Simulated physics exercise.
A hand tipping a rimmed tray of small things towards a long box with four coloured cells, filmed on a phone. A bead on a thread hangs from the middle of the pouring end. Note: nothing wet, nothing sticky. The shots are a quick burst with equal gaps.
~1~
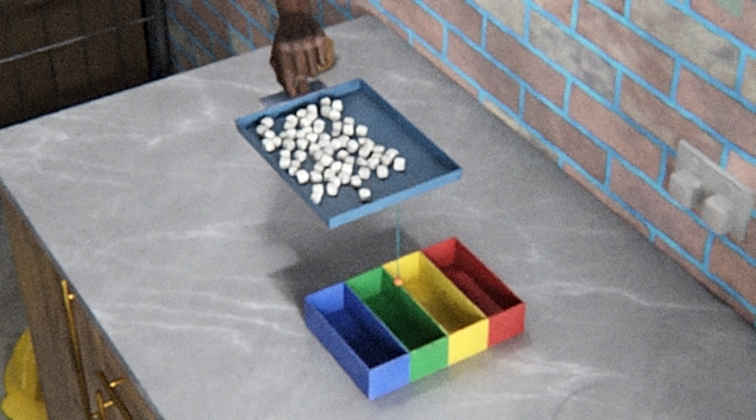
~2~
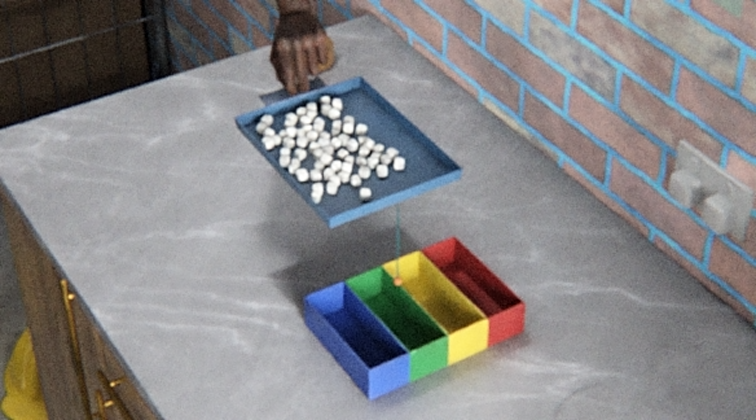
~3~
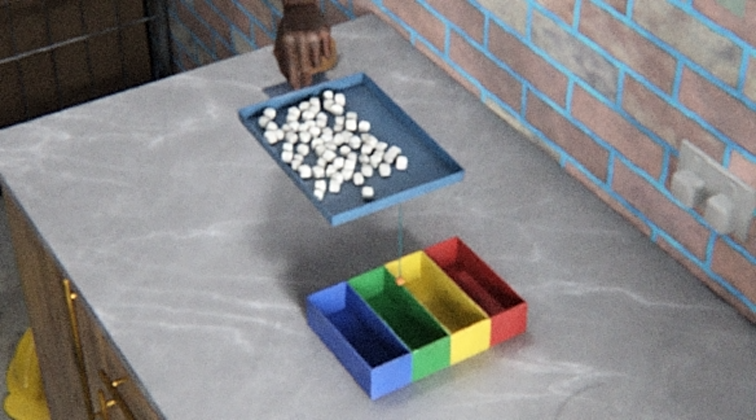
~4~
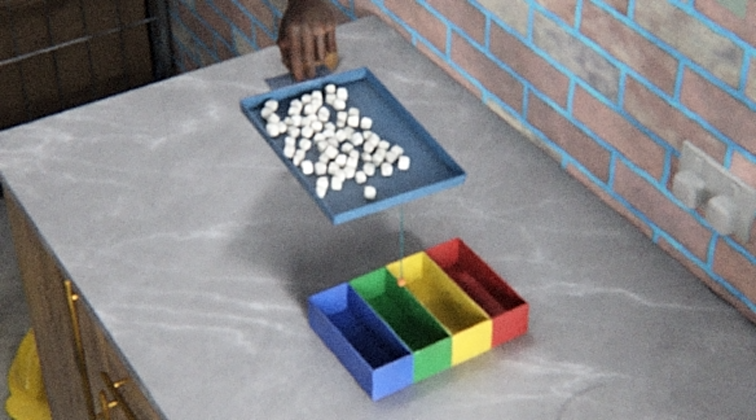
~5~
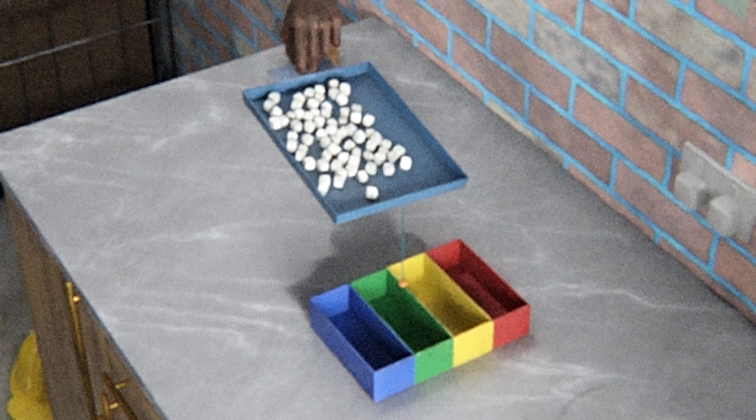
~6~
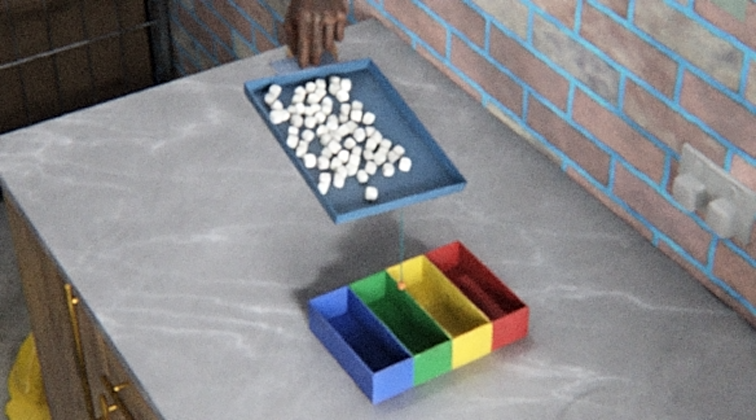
A hand holding a blue rimmed tray of small white cubes slowly tilts it slightly, its right front corner dipping, while the cubes stay bunched together above a box with blue, green, yellow and red cells on a countertop.
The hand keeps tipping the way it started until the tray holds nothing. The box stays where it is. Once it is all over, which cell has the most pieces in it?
The red cell.
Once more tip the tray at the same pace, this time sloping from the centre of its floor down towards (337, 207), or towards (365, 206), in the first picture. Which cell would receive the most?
First try: The blue cell; second try: The blue cell.
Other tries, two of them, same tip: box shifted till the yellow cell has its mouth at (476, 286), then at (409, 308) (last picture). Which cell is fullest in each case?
First try: Yellow. Second try: The red cell.
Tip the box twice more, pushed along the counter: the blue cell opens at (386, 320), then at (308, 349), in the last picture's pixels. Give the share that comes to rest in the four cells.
100 % for the first, 10 % for the second.
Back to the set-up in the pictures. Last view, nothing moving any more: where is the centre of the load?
It settles centred around (471, 302).
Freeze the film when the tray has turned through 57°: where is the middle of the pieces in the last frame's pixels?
Look close to (424, 168) in the last picture.
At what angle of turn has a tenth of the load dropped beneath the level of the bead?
At roughly 70°.
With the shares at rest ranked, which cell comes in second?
That yellow cell.
Soon after the last picture, tray tipped steeply; nearly all on the tray; a small part falling or outside the box.
A little later, tray tipped right over; most on the tray; a small part in the red cell; a stray few in the yellow cell; a small part falling or outside the box.
Later still, tray tipped past a quarter turn; about two thirds in the red cell; about a quarter in the yellow cell; a small part falling or outside the box.
At rest, tray tipped past a quarter turn; about two thirds in the red cell; about a quarter in the yellow cell; none in the blue cell; none in the green cell; a small part outside the box.
